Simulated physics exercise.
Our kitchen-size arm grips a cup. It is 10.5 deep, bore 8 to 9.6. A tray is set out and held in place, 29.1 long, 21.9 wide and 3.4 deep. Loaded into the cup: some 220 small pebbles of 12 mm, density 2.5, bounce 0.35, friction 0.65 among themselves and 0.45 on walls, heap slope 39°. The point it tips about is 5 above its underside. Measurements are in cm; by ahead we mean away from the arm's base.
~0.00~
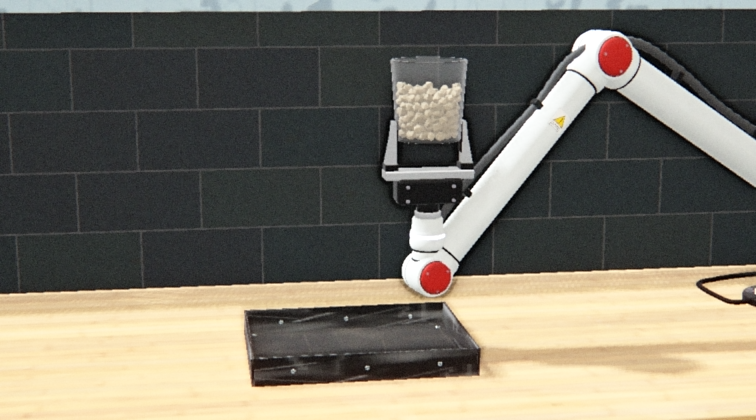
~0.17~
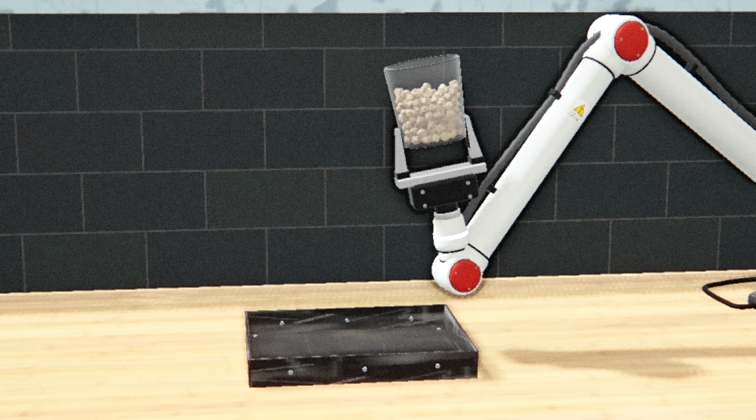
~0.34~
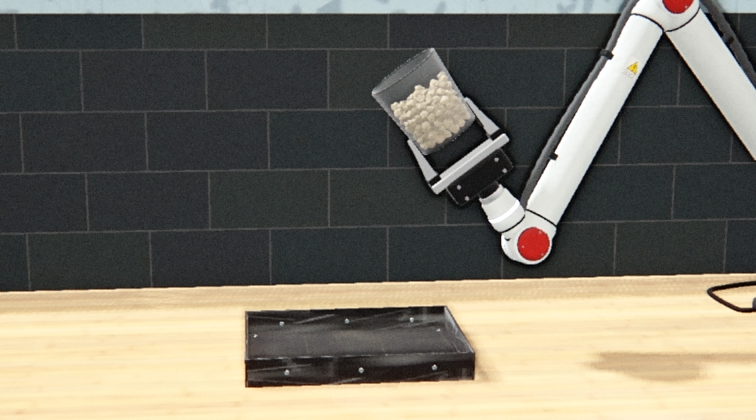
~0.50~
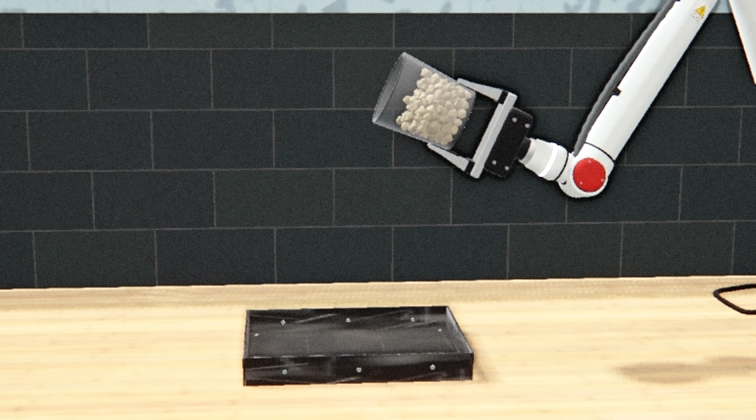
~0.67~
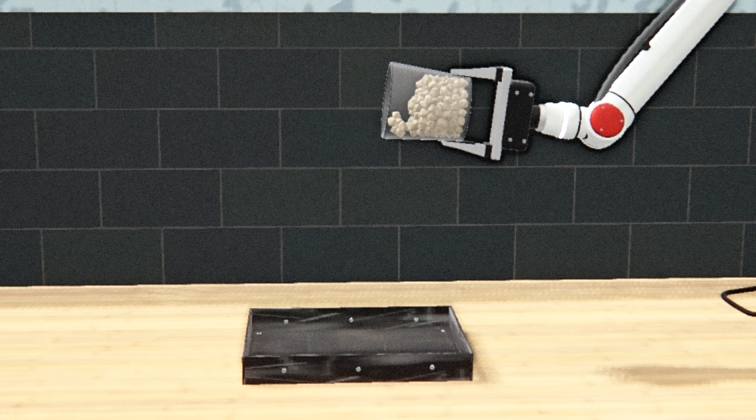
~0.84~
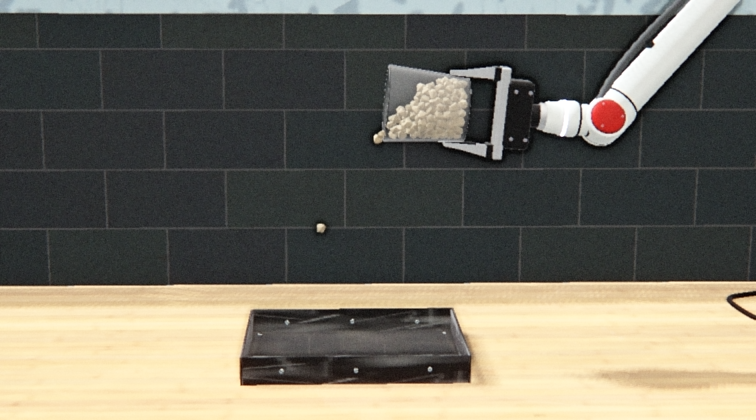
We see a robotic arm holding a clear cup of small pale pebbles above a black tray and tilting it leftward until nearly horizontal; the pebbles shift toward the rim, and one drops out through the air.
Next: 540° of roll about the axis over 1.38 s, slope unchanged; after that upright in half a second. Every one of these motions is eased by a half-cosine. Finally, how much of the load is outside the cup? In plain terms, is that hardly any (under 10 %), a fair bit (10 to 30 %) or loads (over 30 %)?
I'd say loads, over 30 %.
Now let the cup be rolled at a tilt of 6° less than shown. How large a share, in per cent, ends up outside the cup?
Roughly 25 per cent.
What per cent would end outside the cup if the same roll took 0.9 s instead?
In that case some 30 per cent.
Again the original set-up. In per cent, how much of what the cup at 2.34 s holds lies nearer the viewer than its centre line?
Roughly 75 in every hundred.
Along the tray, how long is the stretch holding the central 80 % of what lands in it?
About 12 cm.
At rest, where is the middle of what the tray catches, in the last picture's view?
Around (318, 357).
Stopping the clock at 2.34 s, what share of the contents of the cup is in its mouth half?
Close to 40 per cent is in the half by the mouth.
After 1.59 s, tipped 85°, highest piece 38 above the table; 175 in the cup, 26 in the tray, 19 in flight or on a rim.
After 2.34 s, tipped 73°, highest piece 36 above the table; 120 in the cup, 98 in the tray, 1 on the table or floor, 1 in flight or on a rim.
After 2.92 s, upright, highest piece 39 above the table; 119 in the cup, 100 in the tray, 1 on the table or floor.
After 3.62 s, upright, highest piece 38 above the table; 119 in the cup, 100 in the tray, 1 on the table or floor.
In the end, 119 in the cup, 100 in the tray, 1 on the table or floor. That is 46 % outside the cup.
